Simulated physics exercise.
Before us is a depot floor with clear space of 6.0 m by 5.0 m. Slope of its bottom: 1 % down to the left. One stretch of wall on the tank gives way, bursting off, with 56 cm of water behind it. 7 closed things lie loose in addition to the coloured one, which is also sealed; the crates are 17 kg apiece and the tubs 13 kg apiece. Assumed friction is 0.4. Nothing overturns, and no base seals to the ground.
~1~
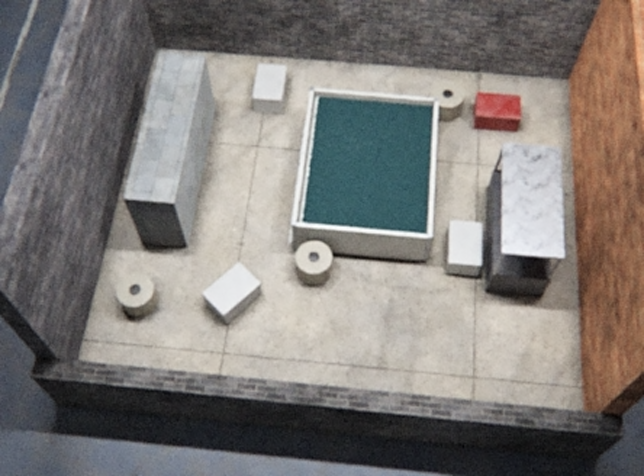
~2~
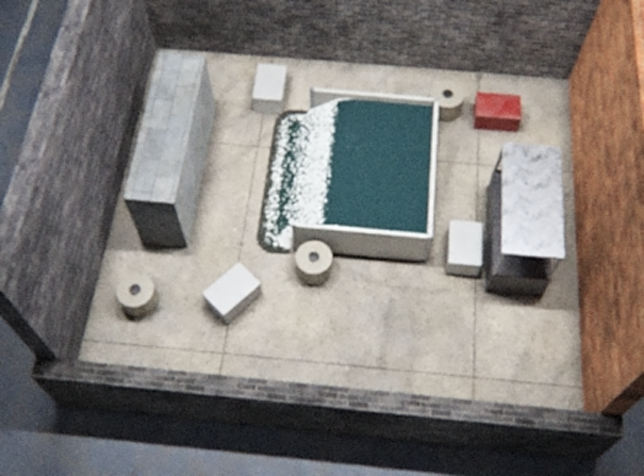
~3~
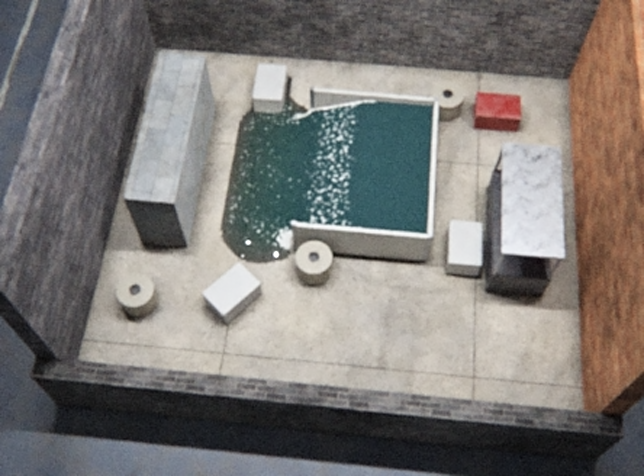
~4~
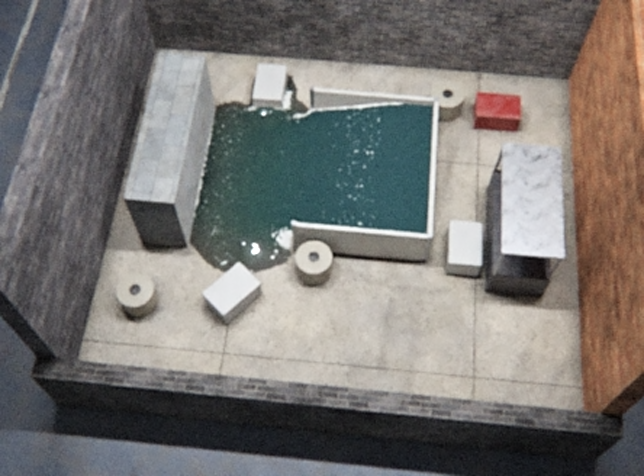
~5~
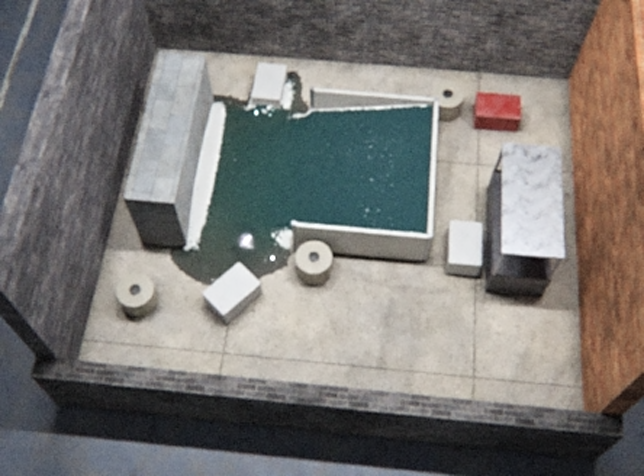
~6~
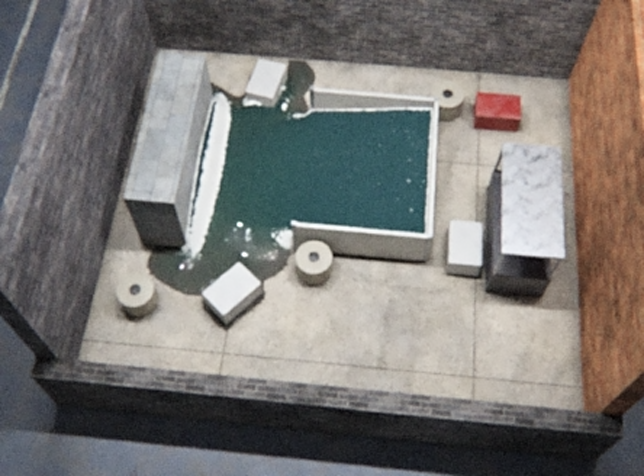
On a walled depot floor, a rectangular tank of green water stands among pale crates, round tubs and a red crate. Its left wall gives way and water surges out in white foam, spreads left to the tall grey block, then flows around the nearby crates, while the red crate stays still.
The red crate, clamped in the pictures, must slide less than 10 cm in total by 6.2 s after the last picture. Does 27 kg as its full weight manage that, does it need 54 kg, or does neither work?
The pick is the lighter mass.
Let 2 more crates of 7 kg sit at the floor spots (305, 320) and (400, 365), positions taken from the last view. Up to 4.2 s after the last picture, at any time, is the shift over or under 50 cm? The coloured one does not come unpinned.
In order: Greater and greater.
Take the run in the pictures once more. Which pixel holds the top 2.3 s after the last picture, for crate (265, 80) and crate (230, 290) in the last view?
They end up about (295, 54) and (325, 335) in the last view.
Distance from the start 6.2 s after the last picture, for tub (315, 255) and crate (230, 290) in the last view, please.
Respectively, 60 cm and 250 cm.
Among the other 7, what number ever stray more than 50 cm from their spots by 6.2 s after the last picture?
That adds up to 4.
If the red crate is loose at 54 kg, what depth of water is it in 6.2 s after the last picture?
Close to 3 cm deep.
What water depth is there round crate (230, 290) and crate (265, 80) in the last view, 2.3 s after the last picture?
Roughly 5 and 18 cm.
Then, 0.6 s after the last picture the red crate would be 0 cm from its start with 27 kg and 0 cm from its start with 54 kg; 0 cm of water round it then.
Then, 2.3 s after the last picture the red crate would be 0 cm from its start with 27 kg and 0 cm from its start with 54 kg; 0 cm of water round it then.
Then, 4.2 s after the last picture the red crate would be 3 cm from its start with 27 kg and 0 cm from its start with 54 kg; 3 cm of water round it then.
Then, 6.2 s after the last picture the red crate would be 3 cm from its start with 27 kg and 0 cm from its start with 54 kg; 3 cm of water round it then.
